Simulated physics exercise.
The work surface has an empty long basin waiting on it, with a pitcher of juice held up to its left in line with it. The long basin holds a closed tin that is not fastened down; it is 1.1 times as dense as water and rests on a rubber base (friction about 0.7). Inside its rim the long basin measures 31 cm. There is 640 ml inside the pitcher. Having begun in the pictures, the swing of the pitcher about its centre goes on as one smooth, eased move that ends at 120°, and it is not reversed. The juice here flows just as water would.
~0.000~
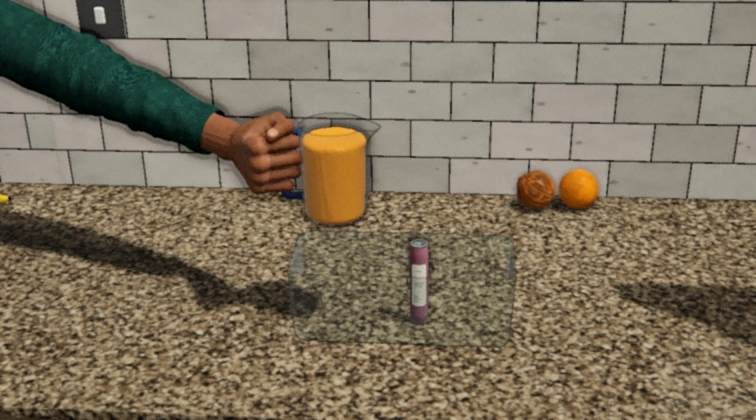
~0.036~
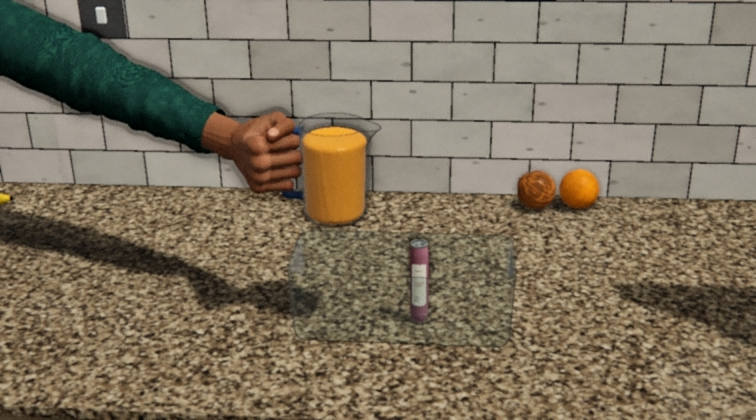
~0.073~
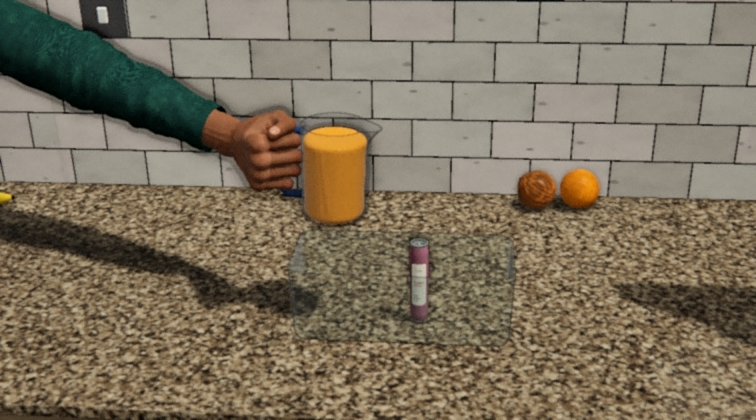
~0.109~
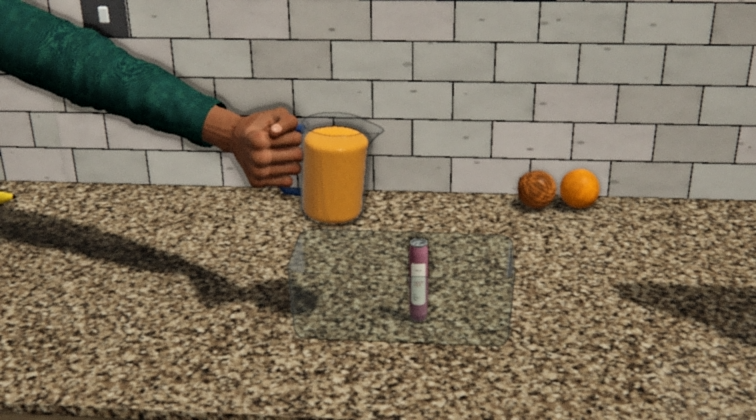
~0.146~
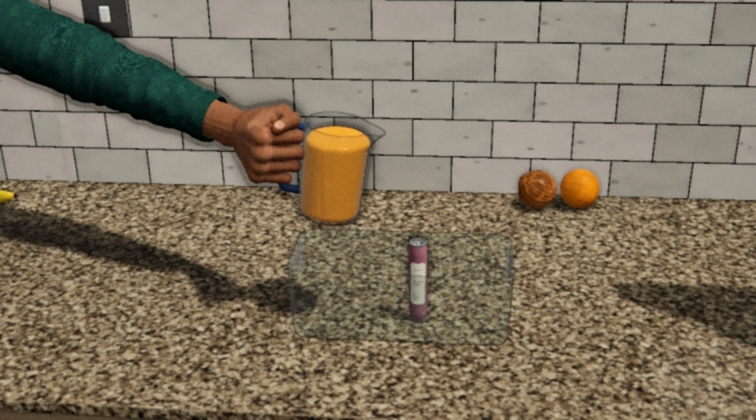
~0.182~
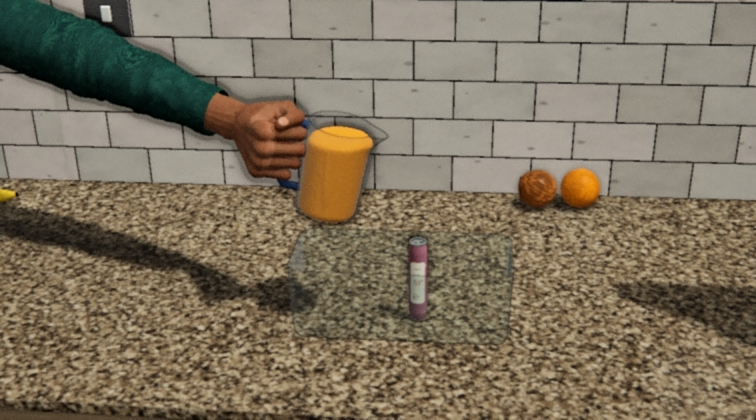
A speckled brown granite counter against a white brick-tiled wall is seen from the front and slightly above. A brown hand in a dark green sleeve holds a clear, blue-handled pitcher of orange juice at left, behind an empty glass basin with a pinkish-purple tin standing inside, while two round orange objects sit at right. The hand holds the pitcher upright, then tilts it slightly rightward, the camera nearly still.
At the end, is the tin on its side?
Most probably it will lose its balance.
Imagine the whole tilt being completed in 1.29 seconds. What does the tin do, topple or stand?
The tin tumbles.
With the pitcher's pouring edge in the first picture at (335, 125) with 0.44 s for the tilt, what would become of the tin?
It does not tip.
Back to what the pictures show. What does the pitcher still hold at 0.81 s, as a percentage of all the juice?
I'd say some 18 per cent remains.
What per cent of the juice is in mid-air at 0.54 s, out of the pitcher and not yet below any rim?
Some 16 per cent.
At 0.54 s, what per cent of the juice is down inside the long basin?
5 %, roughly.
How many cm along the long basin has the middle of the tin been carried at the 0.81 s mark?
It has moved some 1 cm.
After 0.54 s the tilt is 81° and 79 per cent is still to pour; the tin stands where it began.
After 0.81 s the tilt is 118° and 19 per cent is still to pour; the tin leans 6°.
After 1.09 s the tilt is 120° and 0 per cent is still to pour; the tin lies on its side.
After 1.39 s the tilt is 120° and 0 per cent is still to pour; the tin lies on its side.
In the end the tin lies on its side.
